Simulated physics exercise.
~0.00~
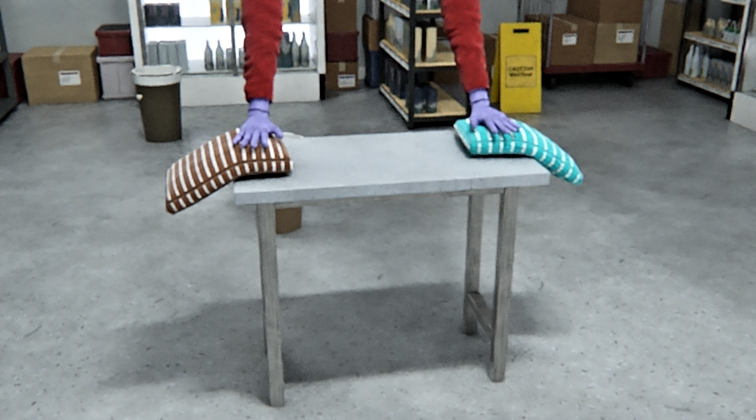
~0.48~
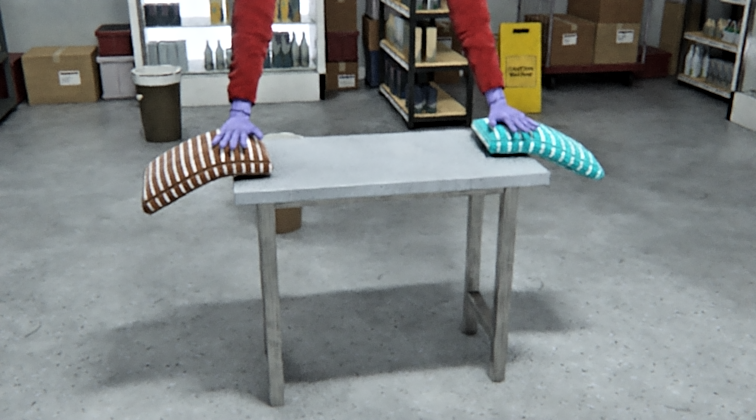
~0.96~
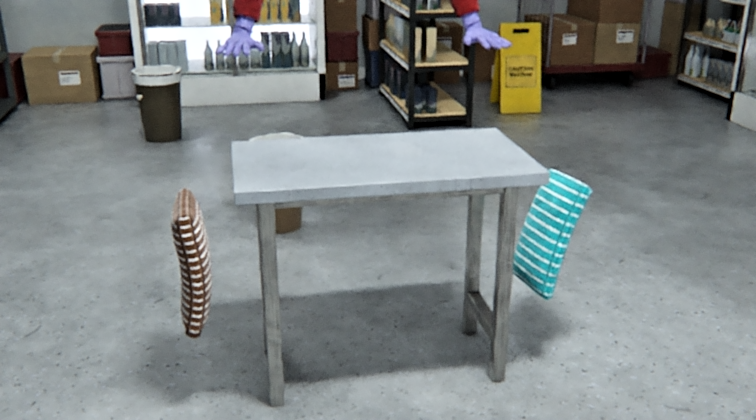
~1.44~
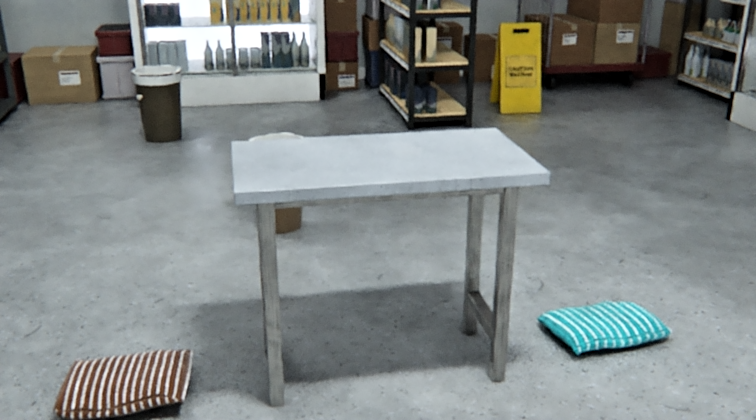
In a storeroom, gloved hands push two striped cushions off a table onto the floor.
